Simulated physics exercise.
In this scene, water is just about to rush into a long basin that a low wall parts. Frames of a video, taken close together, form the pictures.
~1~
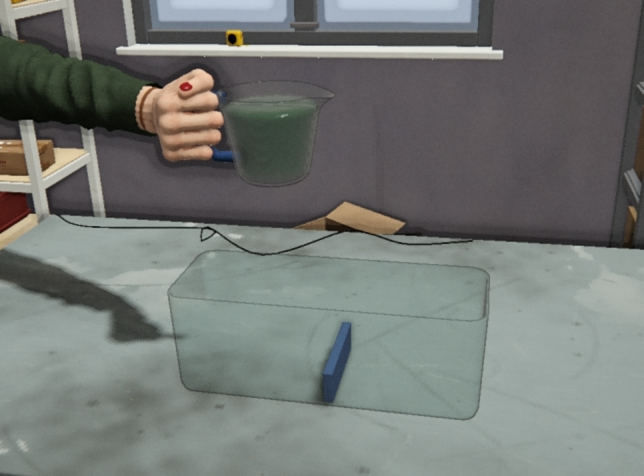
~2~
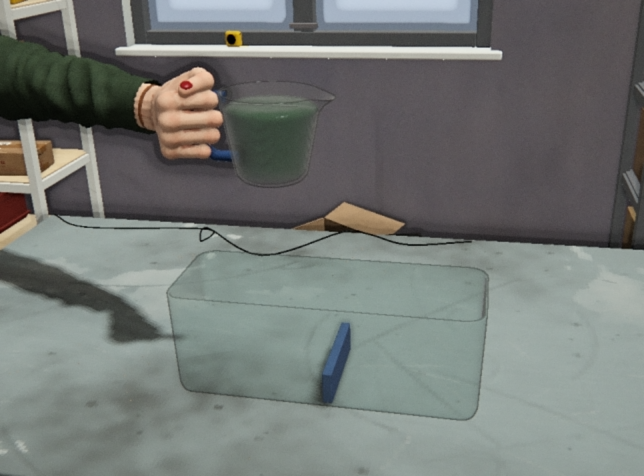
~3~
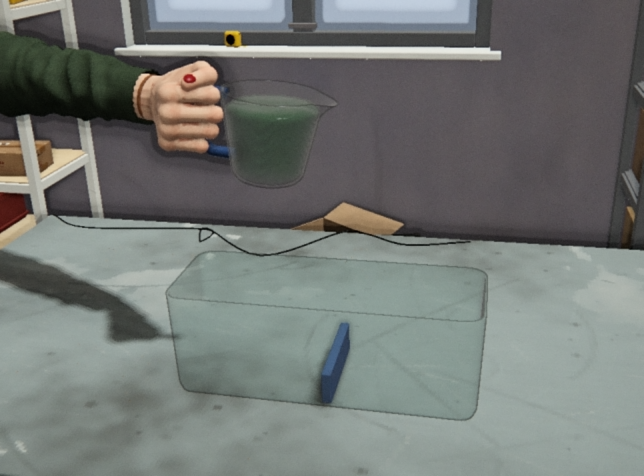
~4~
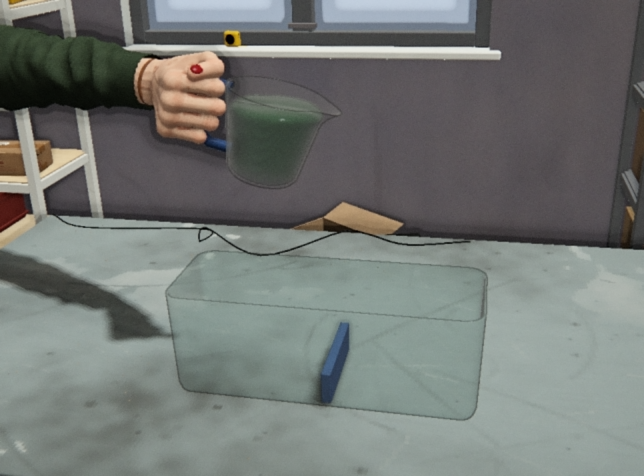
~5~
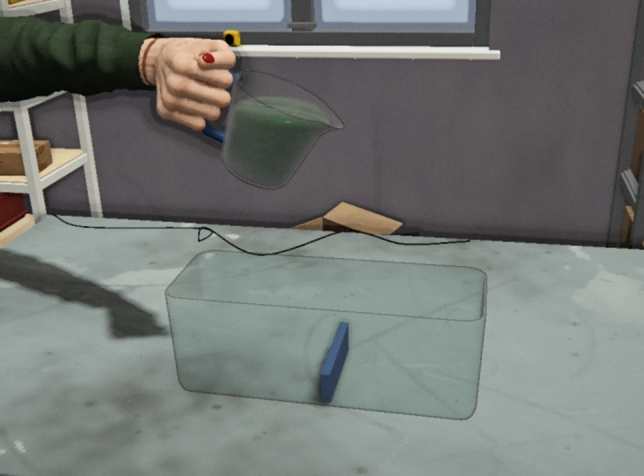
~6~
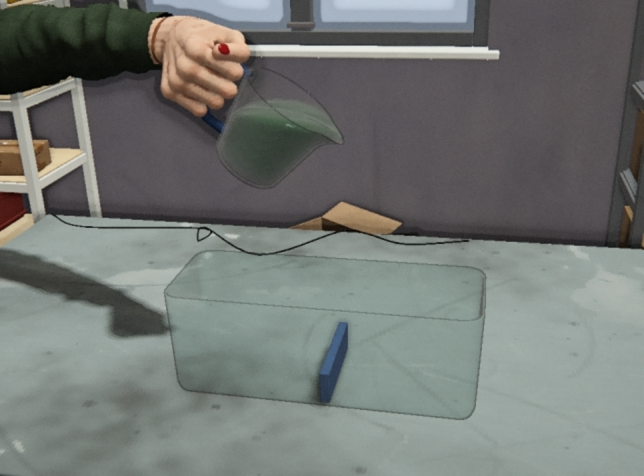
We see a hand in a green sleeve holding a clear jug of greenish liquid above a long transparent basin with a low blue wall inside; the hand gradually tilts the jug to the right, and its spout lowers.
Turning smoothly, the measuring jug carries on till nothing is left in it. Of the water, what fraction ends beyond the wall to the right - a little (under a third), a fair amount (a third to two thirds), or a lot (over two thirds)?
A lot, over two thirds.
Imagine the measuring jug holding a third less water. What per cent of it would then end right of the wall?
I'd say roughly 85 percent.
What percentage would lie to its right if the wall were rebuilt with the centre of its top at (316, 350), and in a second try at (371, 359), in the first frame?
It would come to roughly 80 per cent the first time and roughly 65 per cent the second.
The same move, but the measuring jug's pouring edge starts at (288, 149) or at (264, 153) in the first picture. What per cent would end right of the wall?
About 30 and 10 per cent.
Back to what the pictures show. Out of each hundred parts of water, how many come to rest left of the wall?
15 %.
A moment on, the measuring jug is tipped right over and 34 per cent is still to pour, 0 is left of the wall and 23 right of it.
Next, the measuring jug is tipped right over and 4 per cent is still to pour, 3 is left of the wall and 77 right of it.
Then the measuring jug is tipped right over and 0 per cent is still to pour, 11 is left of the wall and 83 right of it.
Later the measuring jug is tipped right over and 0 per cent is still to pour, 13 is left of the wall and 83 right of it.
In the end 13 per cent lies left of the wall, 83 right of it and 5 outside.
